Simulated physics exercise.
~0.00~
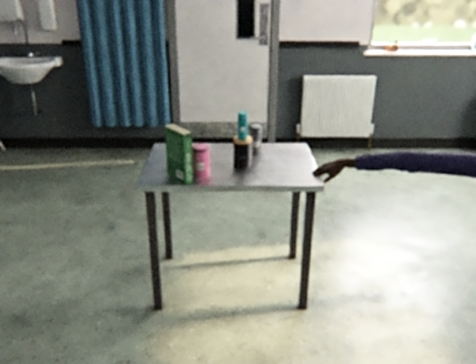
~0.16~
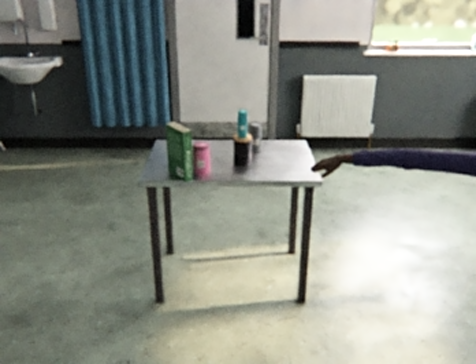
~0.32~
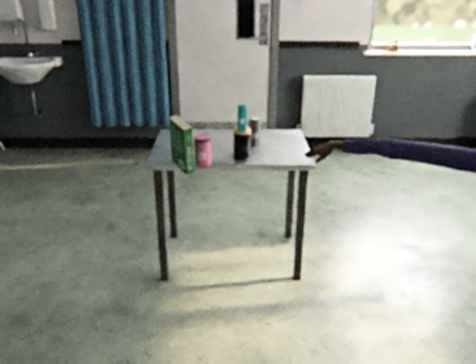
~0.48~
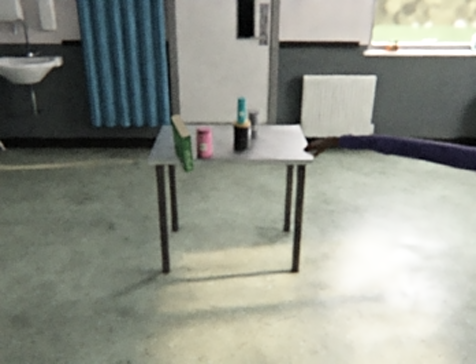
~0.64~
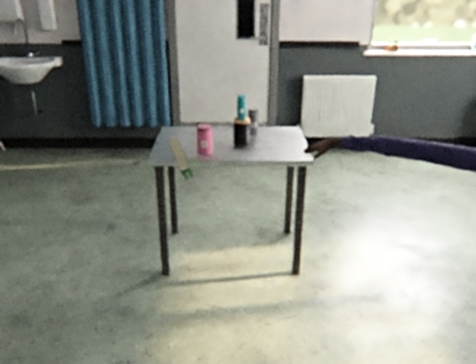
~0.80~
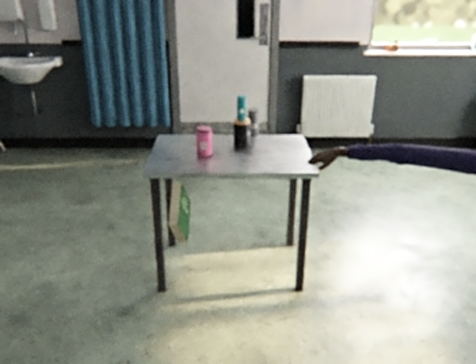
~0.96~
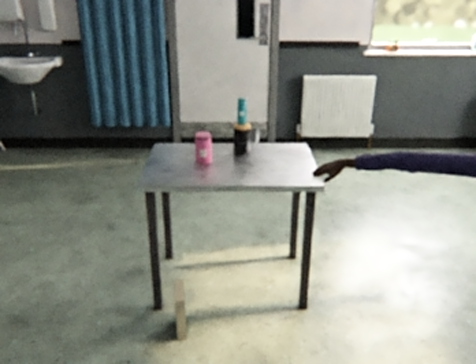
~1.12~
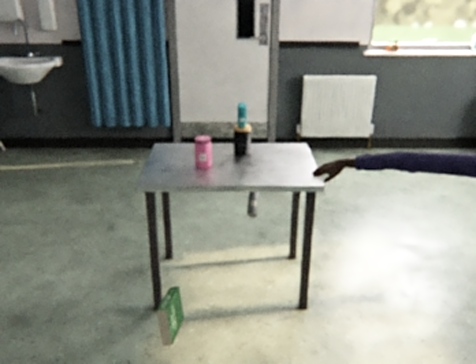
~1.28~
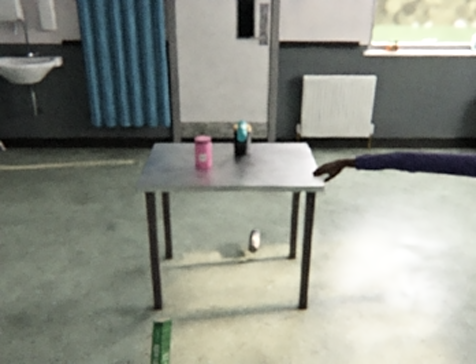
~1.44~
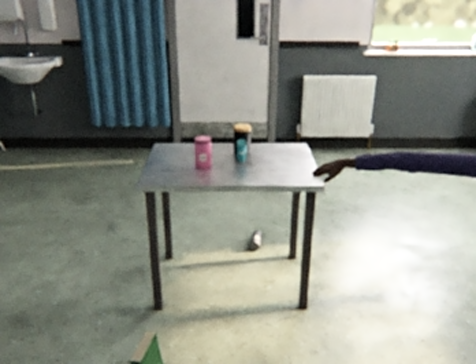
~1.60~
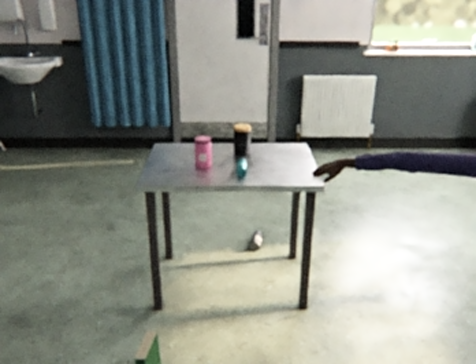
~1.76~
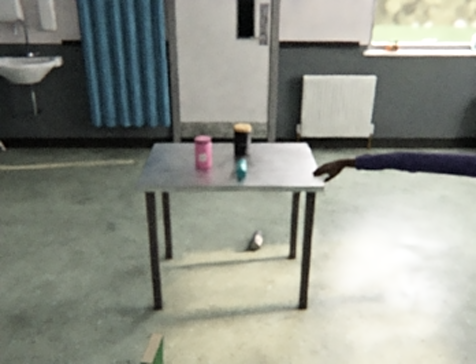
In a bare room, a hand jerks a table back and forth, toppling several items off.
